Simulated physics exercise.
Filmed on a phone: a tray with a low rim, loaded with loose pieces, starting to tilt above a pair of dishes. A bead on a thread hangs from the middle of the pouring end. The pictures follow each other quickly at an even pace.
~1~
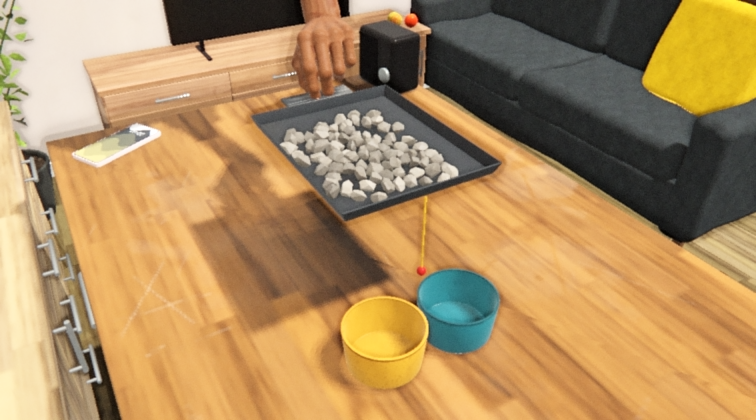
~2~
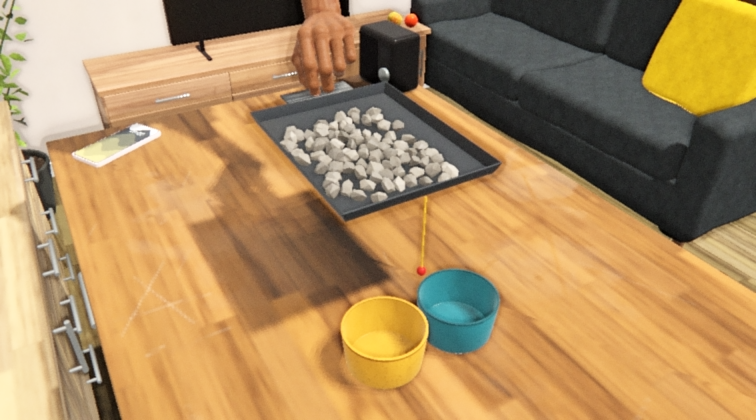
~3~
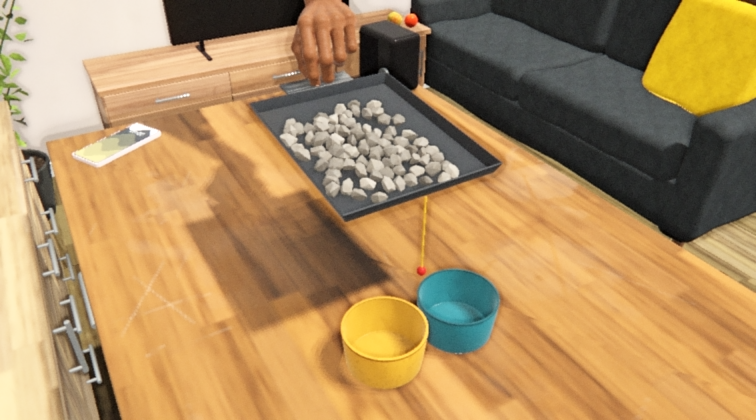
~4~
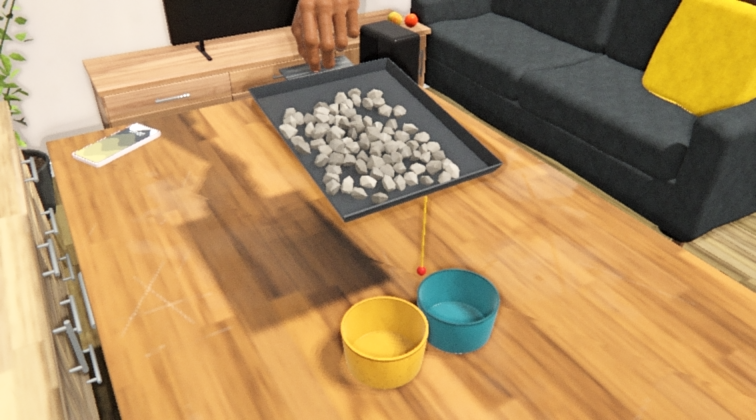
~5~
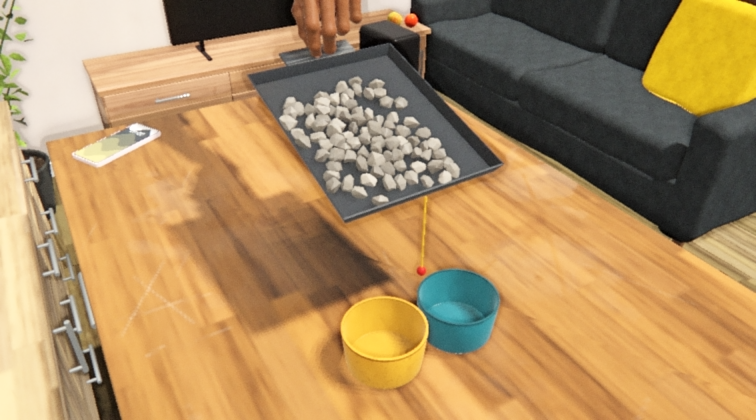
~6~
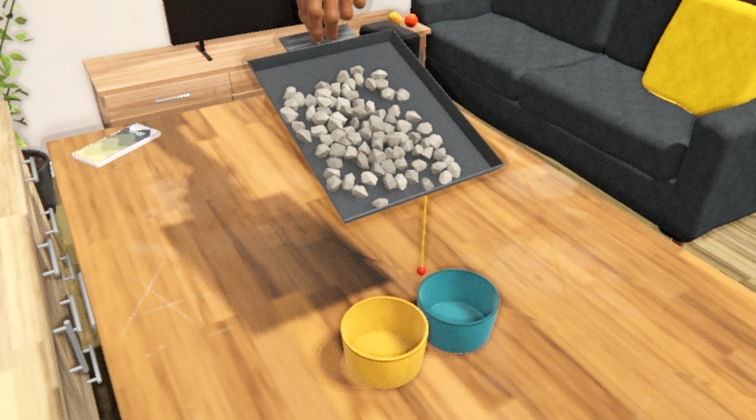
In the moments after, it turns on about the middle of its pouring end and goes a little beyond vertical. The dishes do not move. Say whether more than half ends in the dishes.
The two hold more than half of the load.
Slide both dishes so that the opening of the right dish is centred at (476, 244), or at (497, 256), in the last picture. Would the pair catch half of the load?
First below a half, then not half.
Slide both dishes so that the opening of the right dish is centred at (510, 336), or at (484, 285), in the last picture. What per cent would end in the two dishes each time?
About 10 and 70 per cent.
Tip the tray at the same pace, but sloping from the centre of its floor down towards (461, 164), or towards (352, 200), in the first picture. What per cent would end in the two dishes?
First some 10, then 40 per cent.
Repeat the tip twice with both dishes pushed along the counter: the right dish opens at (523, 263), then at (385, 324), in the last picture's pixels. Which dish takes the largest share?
One: The dish on the left. Two: The right one.
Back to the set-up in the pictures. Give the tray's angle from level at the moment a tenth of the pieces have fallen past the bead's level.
At some 75 degrees.
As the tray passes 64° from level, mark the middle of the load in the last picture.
At about (404, 176).
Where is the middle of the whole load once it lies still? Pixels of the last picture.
Around (410, 345).
Soon after the last picture, tray tipped steeply; nearly all on the tray; a small part in the air.
A little later, tray tipped past a quarter turn; about a third in the left dish; about a third in the right dish; about a quarter outside both; a small part in the air.
Later still, tray tipped past a quarter turn; about half in the left dish; about a third in the right dish; about a quarter outside both.
At rest, tray tipped past a quarter turn; about half in the left dish; about a third in the right dish; about a quarter outside both.
